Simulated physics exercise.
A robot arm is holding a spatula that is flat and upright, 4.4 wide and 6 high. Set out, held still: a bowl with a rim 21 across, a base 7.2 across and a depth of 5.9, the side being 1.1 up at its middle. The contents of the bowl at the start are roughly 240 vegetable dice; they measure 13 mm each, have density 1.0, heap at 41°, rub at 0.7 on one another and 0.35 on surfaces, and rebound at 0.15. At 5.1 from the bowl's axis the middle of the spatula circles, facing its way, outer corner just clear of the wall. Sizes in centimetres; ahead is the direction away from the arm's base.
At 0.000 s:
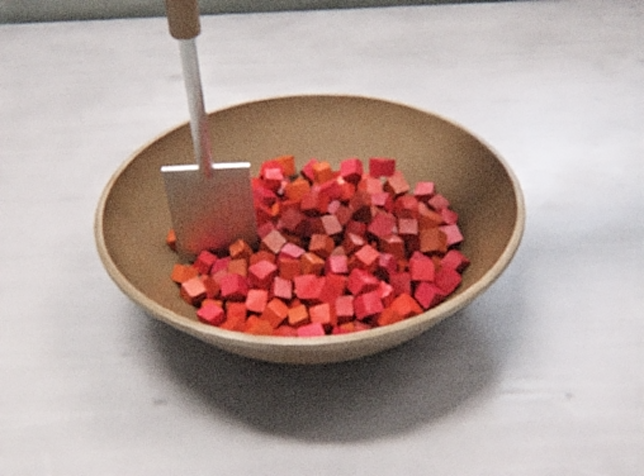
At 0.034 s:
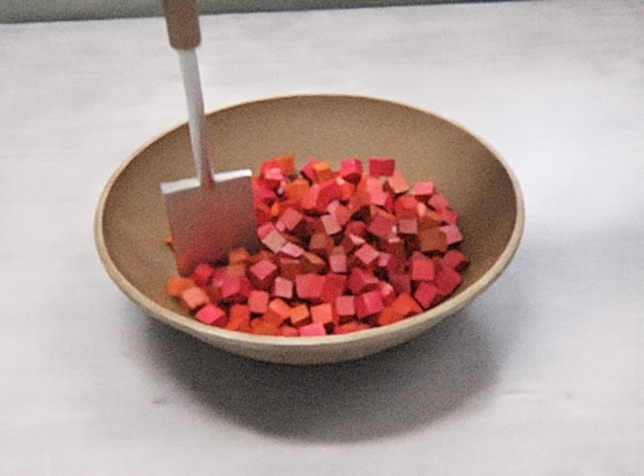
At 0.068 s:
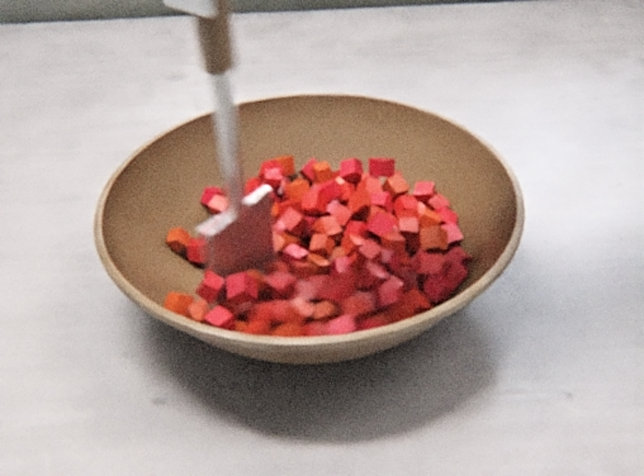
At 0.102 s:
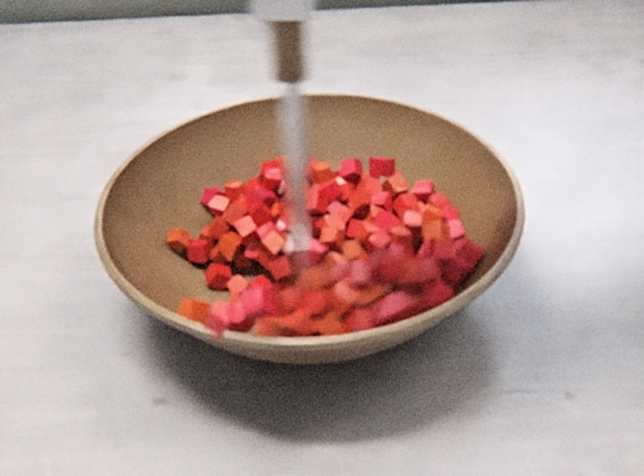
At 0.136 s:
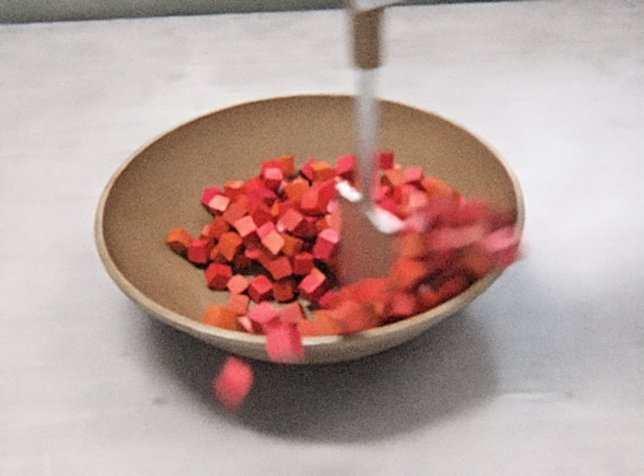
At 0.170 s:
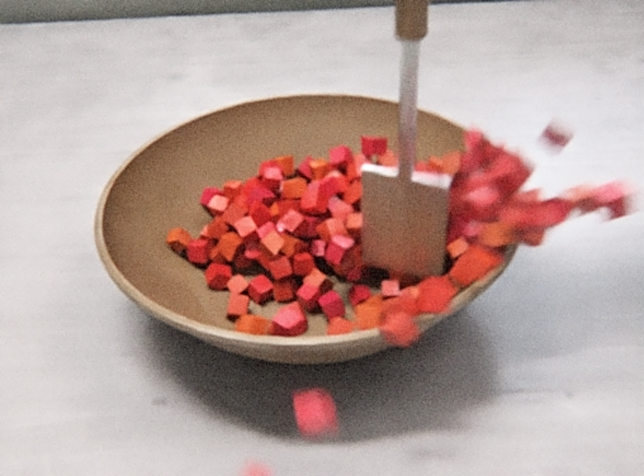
Wide tan bowl of red and orange cubes standing still as a spatula sweeps left to right, flinging several over the rim.
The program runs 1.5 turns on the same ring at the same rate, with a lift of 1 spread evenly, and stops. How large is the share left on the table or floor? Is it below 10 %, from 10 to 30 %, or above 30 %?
Above 30 %.
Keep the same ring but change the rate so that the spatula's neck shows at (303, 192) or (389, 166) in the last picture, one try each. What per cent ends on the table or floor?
So, roughly 20 percent the first time and 45 percent the second.
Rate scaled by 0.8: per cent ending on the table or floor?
Estimated share: Close to 40 per cent.
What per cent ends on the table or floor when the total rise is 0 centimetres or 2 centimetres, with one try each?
Roughly 60 percent, then roughly 45 percent.
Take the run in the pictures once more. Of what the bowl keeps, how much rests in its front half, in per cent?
Roughly 45 per cent.
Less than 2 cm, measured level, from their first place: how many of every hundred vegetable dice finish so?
Around 5 in a hundred, roughly.
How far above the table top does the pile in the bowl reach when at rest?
I'd guess close to 4.5 centimetres.
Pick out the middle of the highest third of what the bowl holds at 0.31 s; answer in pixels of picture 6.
Roughly pixel (215, 137).
After 0.31 s, 302° round, highest piece 12 above the table; 174 in the bowl, 17 on the table or floor, 53 in flight or on the tool.
After 0.45 s, 87° round, highest piece 9 above the table; 131 in the bowl, 86 on the table or floor, 27 in flight or on the tool.
After 0.72 s, 180° round, highest piece 5 above the table; 127 on the table or floor, 117 in the bowl.
After 1.42 s, 180° round, highest piece 5 above the table; 127 on the table or floor, 117 in the bowl.
At rest, 127 on the table or floor, 117 in the bowl. That is 52 % on the table or floor.
